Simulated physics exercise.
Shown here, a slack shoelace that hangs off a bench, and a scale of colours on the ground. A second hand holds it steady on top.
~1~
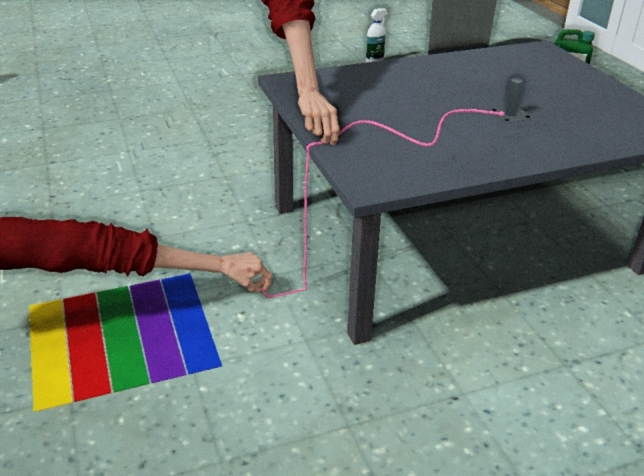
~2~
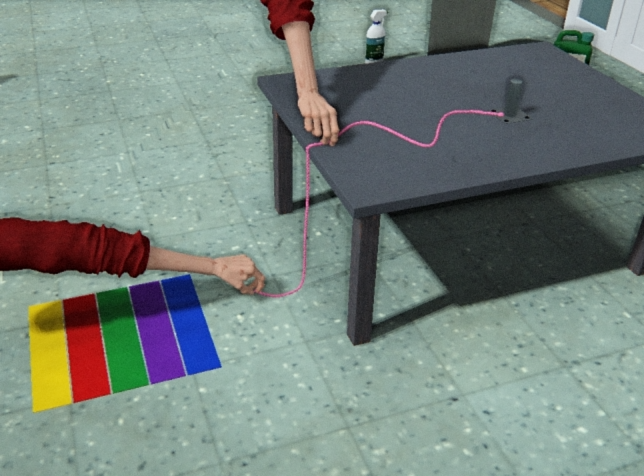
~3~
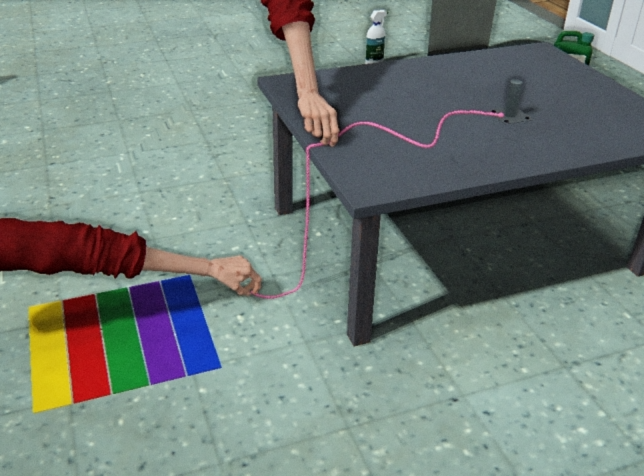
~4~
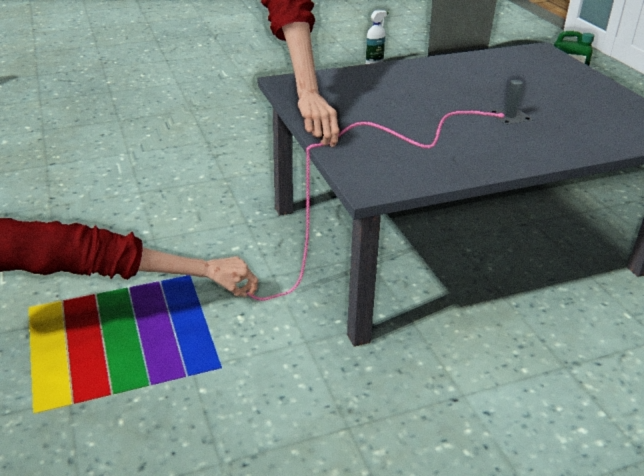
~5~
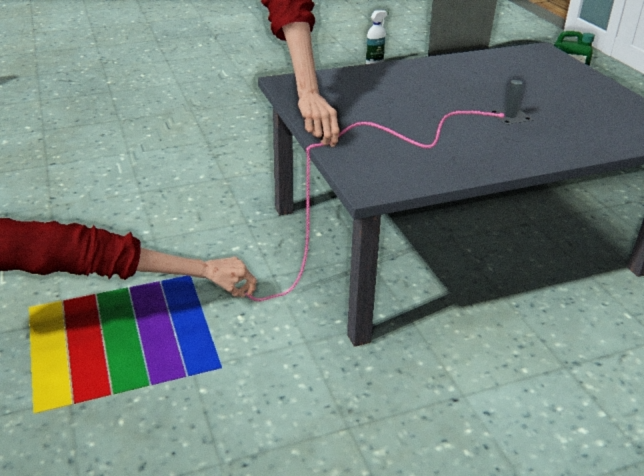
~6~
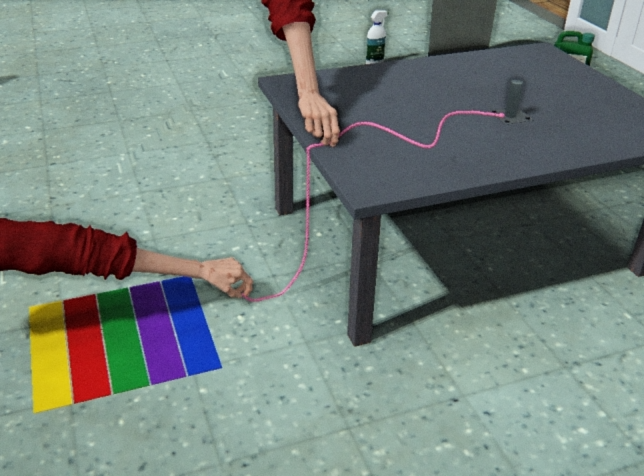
The video shows a slack pink shoelace running across a dark bench and hanging off its edge under one hand, while a lower hand holding its end shifts slightly left beside a colour scale on the ground.
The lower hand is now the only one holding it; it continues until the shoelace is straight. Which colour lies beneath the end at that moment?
Yellow.
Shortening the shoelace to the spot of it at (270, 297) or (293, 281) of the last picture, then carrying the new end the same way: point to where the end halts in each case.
Taking them in turn, near (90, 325) and near (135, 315).
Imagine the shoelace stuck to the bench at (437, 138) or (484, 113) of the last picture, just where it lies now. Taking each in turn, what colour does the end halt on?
You'd see red the first time and yellow the second.
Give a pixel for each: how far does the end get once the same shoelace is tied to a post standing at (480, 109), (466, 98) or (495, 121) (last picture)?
Close to (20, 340), (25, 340) and (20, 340) in that order.
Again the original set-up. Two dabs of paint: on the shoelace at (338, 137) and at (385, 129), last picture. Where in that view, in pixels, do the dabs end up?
First: (272, 179). Second: (331, 145).
Soon after, end near (106, 323); over green.
After that, end near (69, 331); over red.
At the stop, end near (47, 336); over yellow. The end stops over the yellow strip.
